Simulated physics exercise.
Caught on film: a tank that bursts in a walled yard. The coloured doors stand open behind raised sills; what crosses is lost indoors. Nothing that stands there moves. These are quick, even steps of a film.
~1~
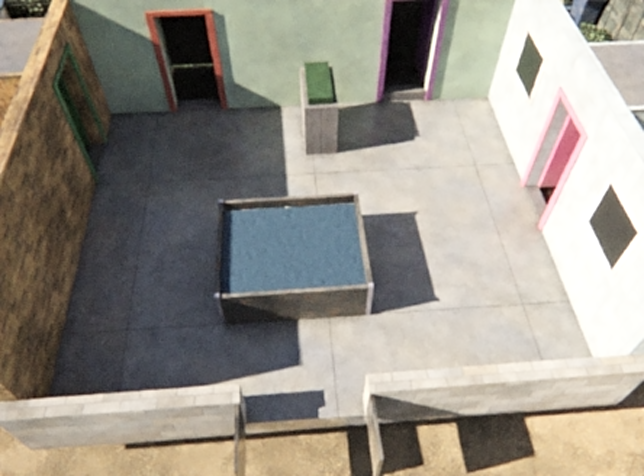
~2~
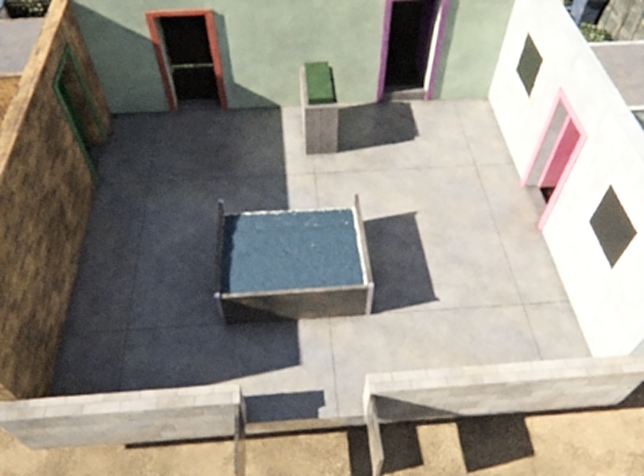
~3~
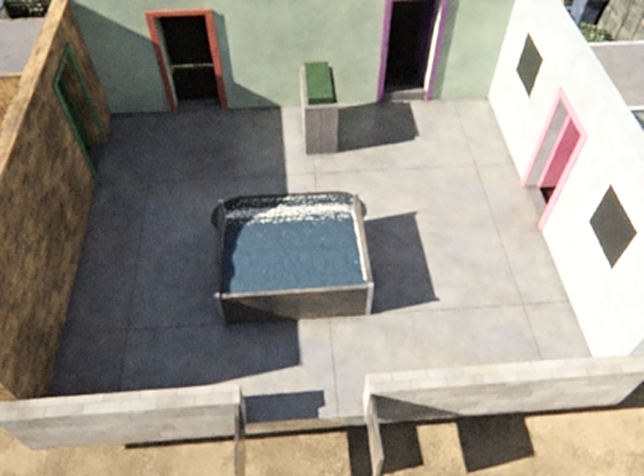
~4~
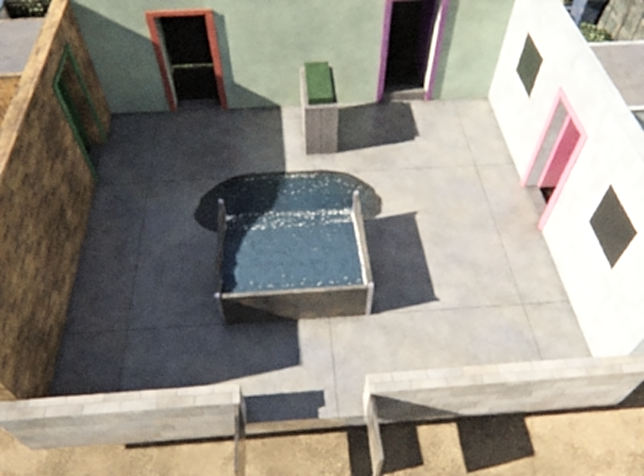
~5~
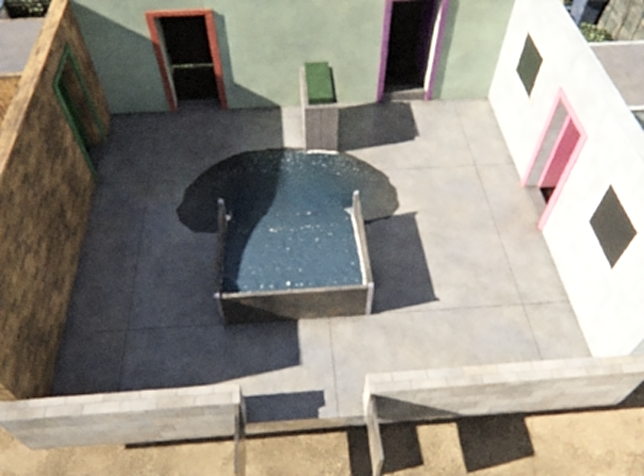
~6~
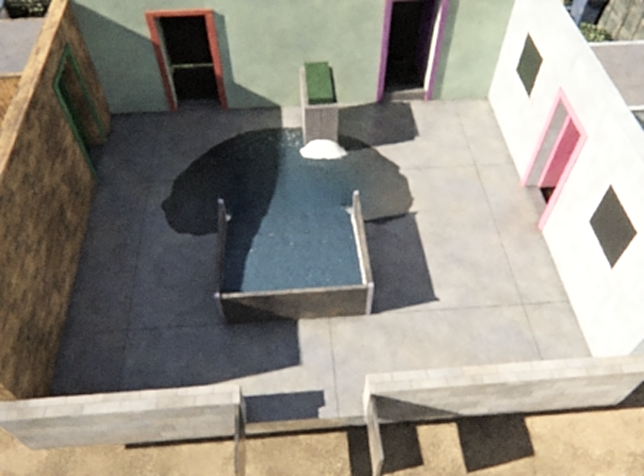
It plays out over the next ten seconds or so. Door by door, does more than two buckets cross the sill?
In the end: The purple door admits no more than that; the red door lets in a lot; the pink door lets in a lot; the green door lets in a lot.
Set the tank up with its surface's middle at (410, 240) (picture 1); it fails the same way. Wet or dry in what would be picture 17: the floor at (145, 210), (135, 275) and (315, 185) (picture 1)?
In that order: Free of water, clear, covered.
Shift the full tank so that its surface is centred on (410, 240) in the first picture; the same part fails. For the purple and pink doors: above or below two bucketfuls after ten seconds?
One by one: The purple door takes more, the pink door is over.
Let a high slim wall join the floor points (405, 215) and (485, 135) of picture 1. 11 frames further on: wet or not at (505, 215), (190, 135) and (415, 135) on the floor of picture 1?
As listed: Dry, flooded, covered.
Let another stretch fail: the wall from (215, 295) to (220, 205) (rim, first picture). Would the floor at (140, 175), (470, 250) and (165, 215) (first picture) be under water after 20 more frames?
One after the other: Wet, clear, awash.
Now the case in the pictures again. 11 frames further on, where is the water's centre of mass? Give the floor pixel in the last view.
I would point to (295, 176).
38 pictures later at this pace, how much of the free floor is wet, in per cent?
Near 80 in a hundred.
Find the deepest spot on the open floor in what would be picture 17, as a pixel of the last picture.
Near (266, 110).
A moment on, water covers 30 % of the floor; the purple door not reached, the red door under two buckets in, the pink door not reached, the green door not reached.
Next, water covers 40 % of the floor; the purple door wet at the sill, nothing in, the red door over two buckets in, the pink door not reached, the green door wet at the sill, nothing in.
Then, water covers 45 % of the floor; the purple door wet at the sill, nothing in, the red door far over two buckets in, the pink door wet at the sill, nothing in, the green door under two buckets in.
Later, water covers 80 % of the floor; the purple door wet at the sill, nothing in, the red door far over two buckets in, the pink door under two buckets in, the green door far over two buckets in.
In the end, water covers 95 % of the floor; the purple door wet at the sill, nothing in, the red door far over two buckets in, the pink door over two buckets in, the green door far over two buckets in.
